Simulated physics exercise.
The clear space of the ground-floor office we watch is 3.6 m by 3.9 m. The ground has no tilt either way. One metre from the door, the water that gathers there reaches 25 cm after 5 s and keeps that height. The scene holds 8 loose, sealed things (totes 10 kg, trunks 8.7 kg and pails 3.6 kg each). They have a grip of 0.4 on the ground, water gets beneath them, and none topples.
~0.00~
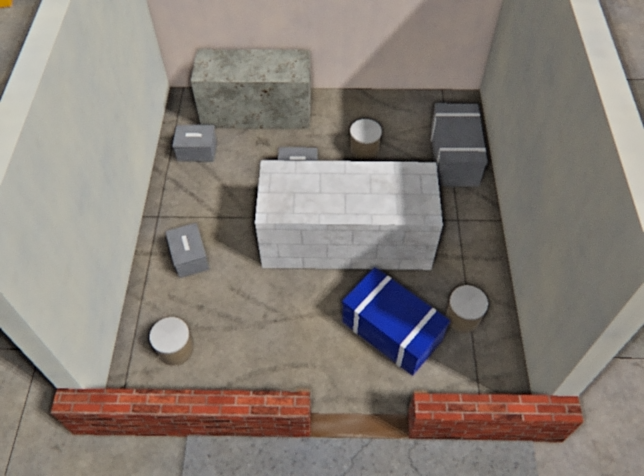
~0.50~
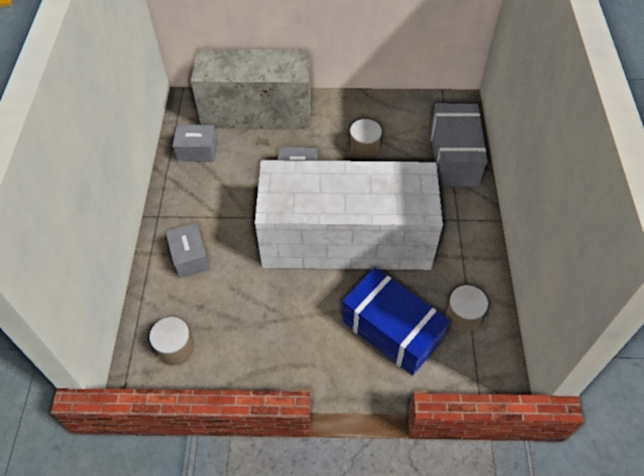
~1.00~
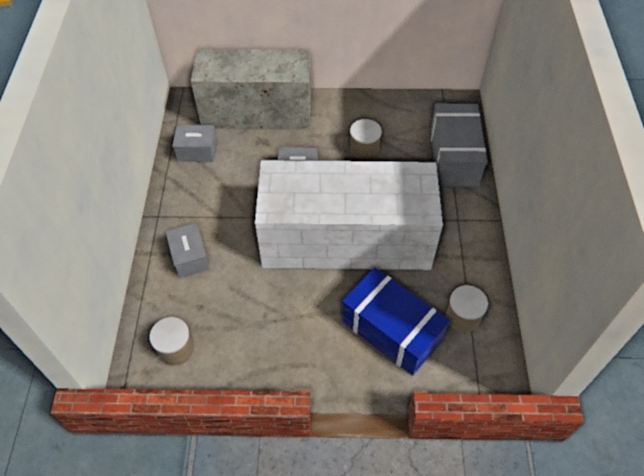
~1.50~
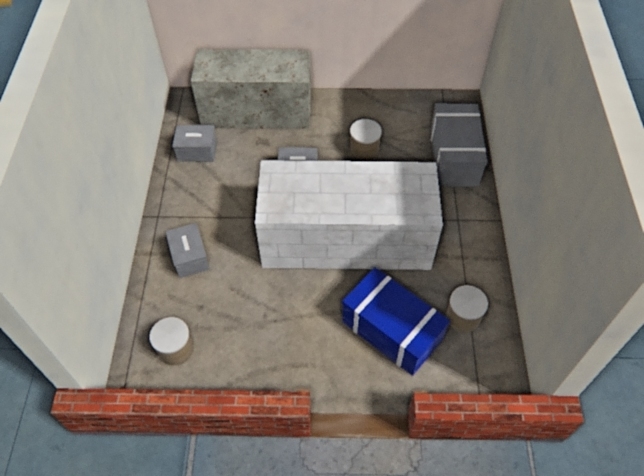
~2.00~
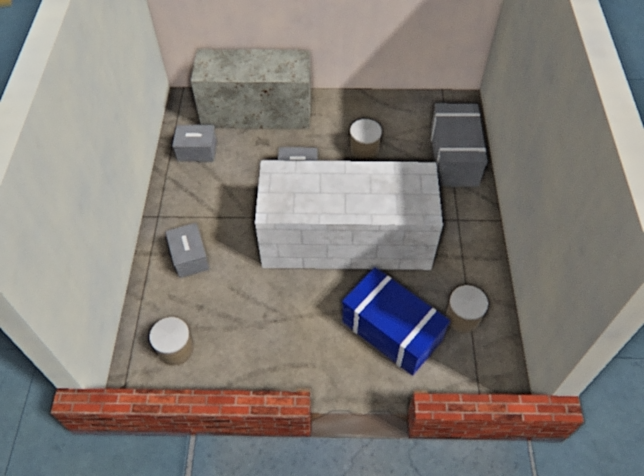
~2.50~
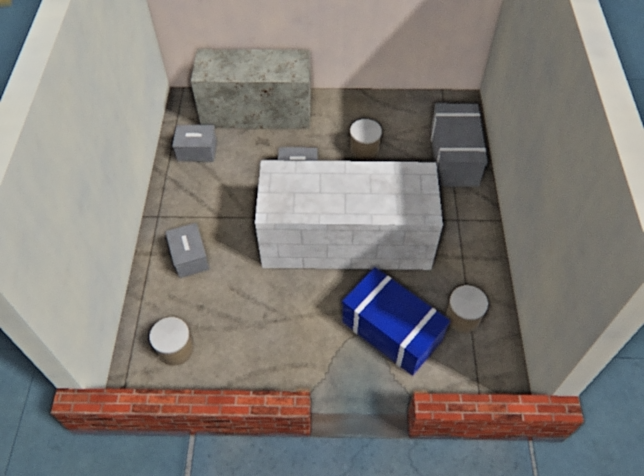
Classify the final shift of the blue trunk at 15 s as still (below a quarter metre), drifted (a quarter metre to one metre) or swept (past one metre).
Drifted.
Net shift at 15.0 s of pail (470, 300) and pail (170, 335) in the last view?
In turn: 60 cm, 60 cm.
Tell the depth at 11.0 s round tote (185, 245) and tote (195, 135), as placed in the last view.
I'd put it at 5 cm and 8 cm respectively.
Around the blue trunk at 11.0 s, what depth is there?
I'd say around 13 cm.
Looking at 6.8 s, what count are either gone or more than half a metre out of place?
Count: 1.
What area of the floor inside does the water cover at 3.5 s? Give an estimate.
Somewhere about 2.0 m2, give or take.
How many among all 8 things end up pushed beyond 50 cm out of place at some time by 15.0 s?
I get 8.
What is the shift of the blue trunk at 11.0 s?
Roughly 80 cm.
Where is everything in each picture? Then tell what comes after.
In the first frame, the blue trunk at (396, 311) rests on the ground; water covers 0.0 m2; 0 of 8 have shifted.
In the second frame, the blue trunk at (396, 311), on the bottom; 0.0 m2 under water; 0 of 8 have shifted.
In the third frame, the blue trunk at (396, 311) rests on the ground; 0.0 m2 under water; 0 of 8 have shifted.
In the fourth frame, the blue trunk at (396, 311) rests on the ground; 0.0 m2 under water; 0 of 8 have shifted.
In the fifth frame, the blue trunk at (396, 311) rests on the ground; water covers 0.0 m2; 0 of 8 have shifted.
In the sixth frame, the blue trunk at (396, 311), on the bottom; water covers 0.3 m2; 0 of 8 have shifted.
After 3.5 s the blue trunk is near (411, 290), 0.2 m from its start, aground; 0 afloat.
After 6.8 s the blue trunk is near (478, 343), 0.7 m from its start, afloat; 2 afloat.
After 11.0 s the blue trunk is near (498, 343), 0.9 m from its start, afloat; 5 afloat.
After 15.0 s the blue trunk is near (459, 337), 0.6 m from its start, afloat; 8 afloat.
